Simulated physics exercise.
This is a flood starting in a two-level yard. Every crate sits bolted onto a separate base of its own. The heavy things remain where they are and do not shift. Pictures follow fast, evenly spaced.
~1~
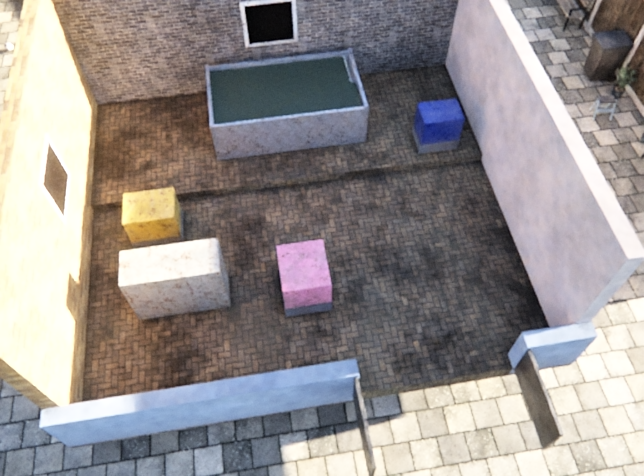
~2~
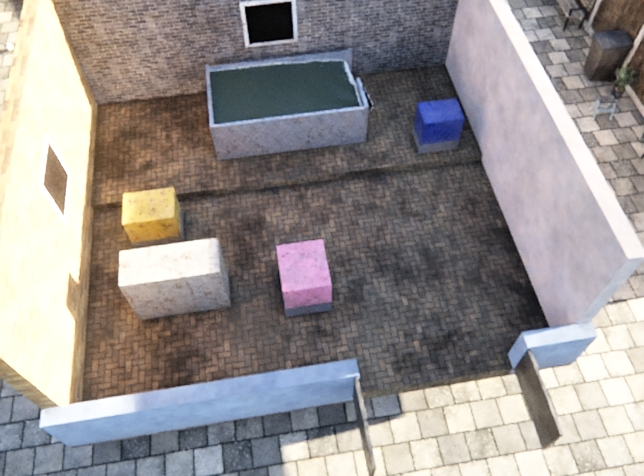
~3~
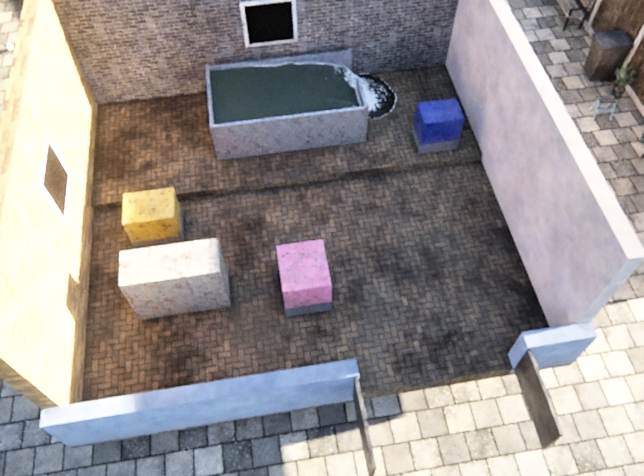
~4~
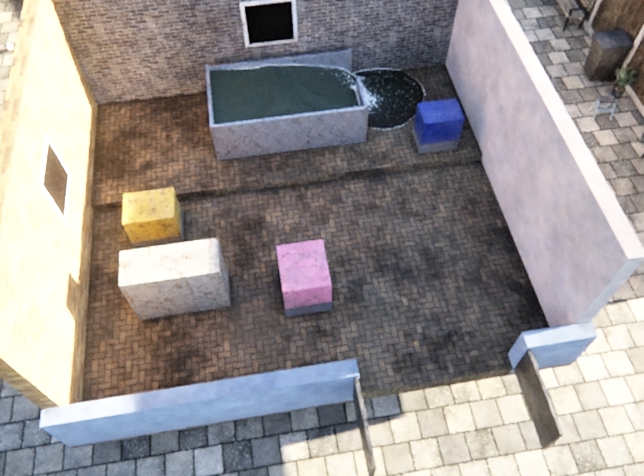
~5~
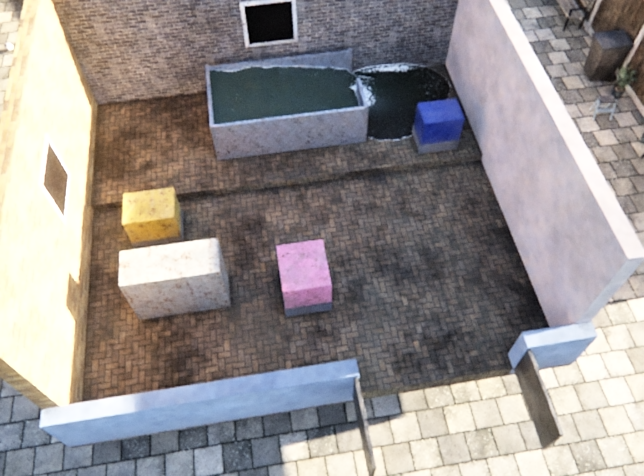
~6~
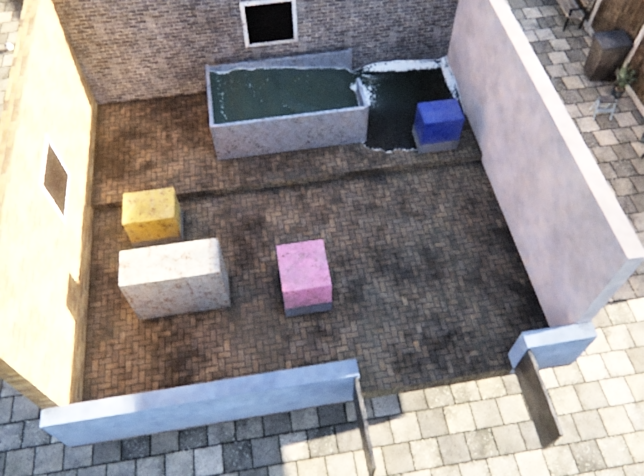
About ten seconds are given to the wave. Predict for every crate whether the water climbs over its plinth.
My prediction: The pink crate ends up dry; the blue crate ends up wet; the yellow crate ends up dry.
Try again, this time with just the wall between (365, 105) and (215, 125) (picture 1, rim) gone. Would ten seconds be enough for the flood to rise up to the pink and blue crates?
The pink one is reached; the blue one is untouched.
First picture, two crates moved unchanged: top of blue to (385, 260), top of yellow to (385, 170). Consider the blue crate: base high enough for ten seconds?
The blue crate crate stays clear.
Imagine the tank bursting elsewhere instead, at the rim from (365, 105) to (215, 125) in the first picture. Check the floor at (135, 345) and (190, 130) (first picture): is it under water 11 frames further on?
Note, points in order: Unreached; unreached.
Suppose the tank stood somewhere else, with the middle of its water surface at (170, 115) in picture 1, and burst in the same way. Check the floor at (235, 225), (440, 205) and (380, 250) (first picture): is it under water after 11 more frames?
As listed: Clear, wet, clear.
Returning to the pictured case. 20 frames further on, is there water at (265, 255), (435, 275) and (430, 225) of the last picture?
First spared, second inundated, third inundated.
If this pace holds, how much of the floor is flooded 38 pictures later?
Close to 60 in a hundred, I think.
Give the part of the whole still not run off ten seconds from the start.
Near 70 percent, give or take.
A moment on, water covers 10 % of the floor; the pink crate not reached, the blue crate water round its plinth, the yellow crate not reached.
Next, water covers 15 % of the floor; the pink crate not reached, the blue crate water round its plinth, the yellow crate not reached.
Then, water covers 40 % of the floor; the pink crate not reached, the blue crate water round its plinth, the yellow crate not reached.
Later, water covers 60 % of the floor; the pink crate water round its plinth, the blue crate water round its plinth, the yellow crate not reached.
In the end, water covers 80 % of the floor; the pink crate stayed above the water, the blue crate was topped, the yellow crate stayed above the water.
